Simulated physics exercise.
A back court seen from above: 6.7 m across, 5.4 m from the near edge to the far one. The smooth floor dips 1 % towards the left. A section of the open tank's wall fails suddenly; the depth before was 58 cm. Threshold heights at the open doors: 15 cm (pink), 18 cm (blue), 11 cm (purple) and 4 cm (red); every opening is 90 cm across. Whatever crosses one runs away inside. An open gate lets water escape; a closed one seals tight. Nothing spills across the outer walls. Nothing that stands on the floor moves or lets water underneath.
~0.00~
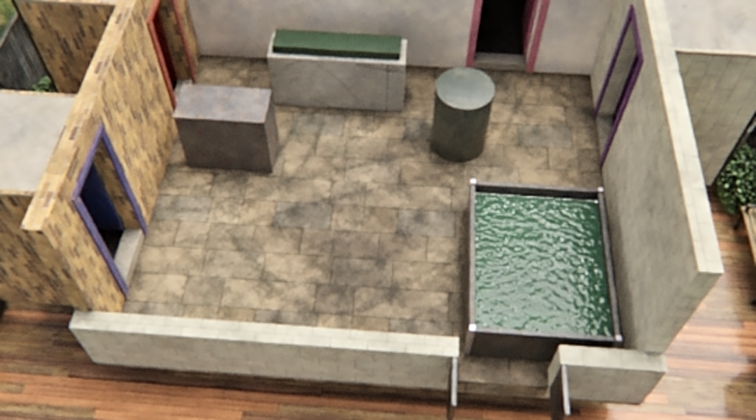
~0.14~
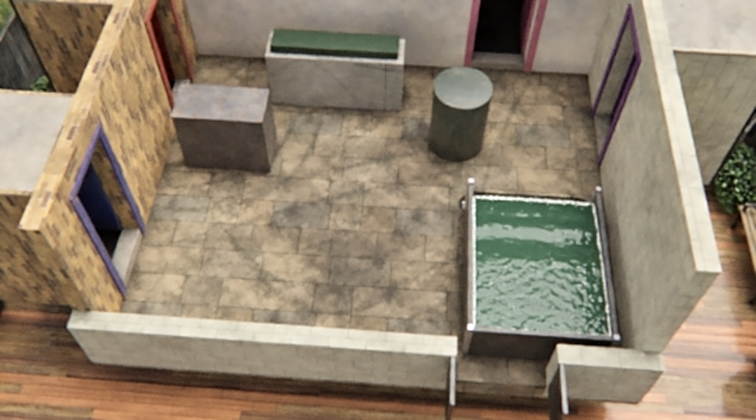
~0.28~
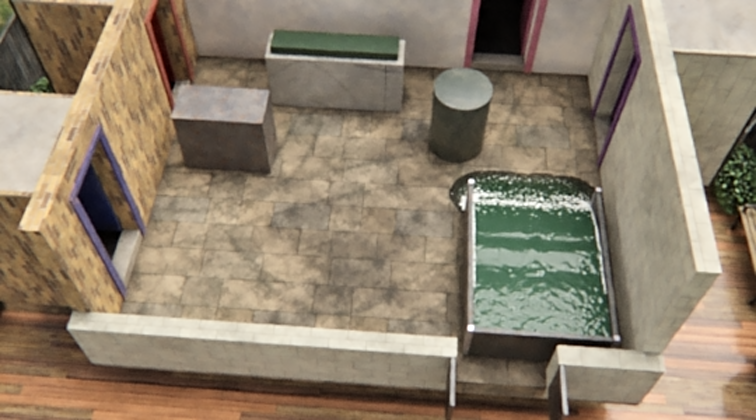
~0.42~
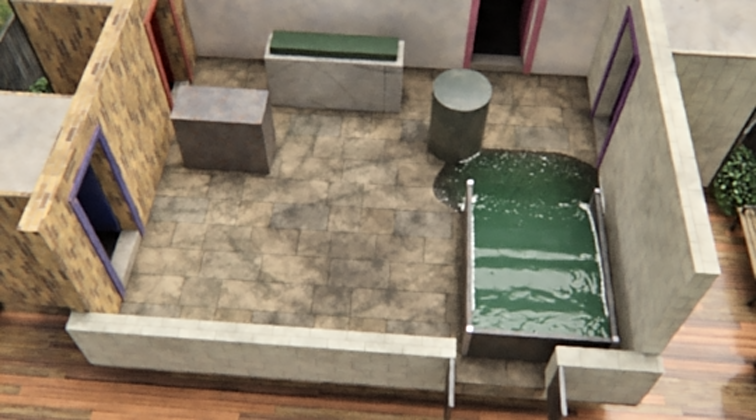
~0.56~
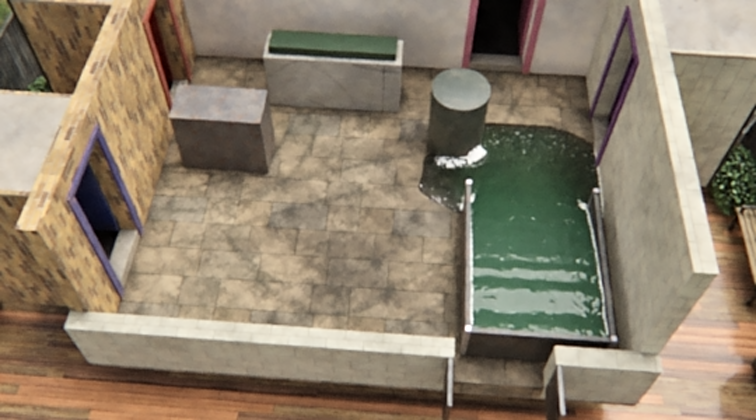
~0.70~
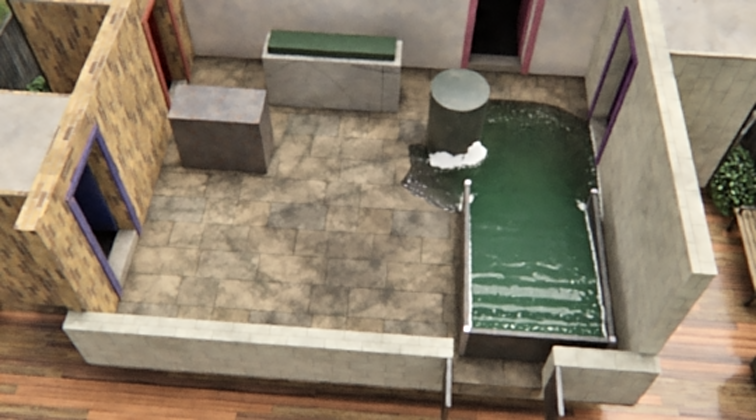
Green water burst over the far side of the open tank in a small walled courtyard, spread across the stone floor towards the back, and then splashed up white against the base of the round drum.
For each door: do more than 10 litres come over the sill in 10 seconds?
Door by door: At the pink door it exceeds the limit; at the blue door it does not reach the limit; at the purple door it goes over the limit; at the red door it exceeds the limit.
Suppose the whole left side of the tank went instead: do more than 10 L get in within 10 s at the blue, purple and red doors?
Against that limit: Blue over, purple not over, red above.
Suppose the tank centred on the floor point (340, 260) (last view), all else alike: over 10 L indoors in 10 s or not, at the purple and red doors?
Against that limit: Purple under, red above.
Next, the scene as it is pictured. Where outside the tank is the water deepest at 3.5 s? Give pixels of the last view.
At about (403, 96).
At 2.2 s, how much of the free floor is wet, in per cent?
Near 40 per cent is wet.
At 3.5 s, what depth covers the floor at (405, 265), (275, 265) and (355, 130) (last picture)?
About 0, 1 and 2 cm.
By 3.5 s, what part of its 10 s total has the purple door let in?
Some 45 per cent by then.
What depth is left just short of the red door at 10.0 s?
About 6.5 cm.
After 1.4 s water covers 25 % of the floor and is deepest (34 cm) near (576, 83); pink door 28 cm at the sill, 17 L in, blue door not reached, purple door 13 cm at the sill, 0 L in, red door not reached.
After 2.2 s water covers 40 % of the floor and is deepest (40 cm) near (566, 82); pink door 32 cm at the sill, 80 L in, blue door not reached, purple door 15 cm at the sill, 3 L in, red door not reached.
After 3.5 s water covers 60 % of the floor and is deepest (28 cm) near (403, 96); pink door 23 cm at the sill, 161 L in, blue door not reached, purple door 19 cm at the sill, 25 L in, red door 5 cm at the sill, 0 L in.
After 6.0 s water covers 80 % of the floor and is deepest (22 cm) near (195, 62); pink door 11 cm at the sill, 178 L in, blue door 7 cm at the sill, 0 L in, purple door 9 cm at the sill, 52 L in, red door 10 cm at the sill, 61 L in.
After 10.0 s water covers 90 % of the floor and is deepest (14 cm) near (150, 206); pink door 5 cm at the sill, 178 L in, blue door 12 cm at the sill, 0 L in, purple door 3 cm at the sill, 53 L in, red door 7 cm at the sill, 113 L in.
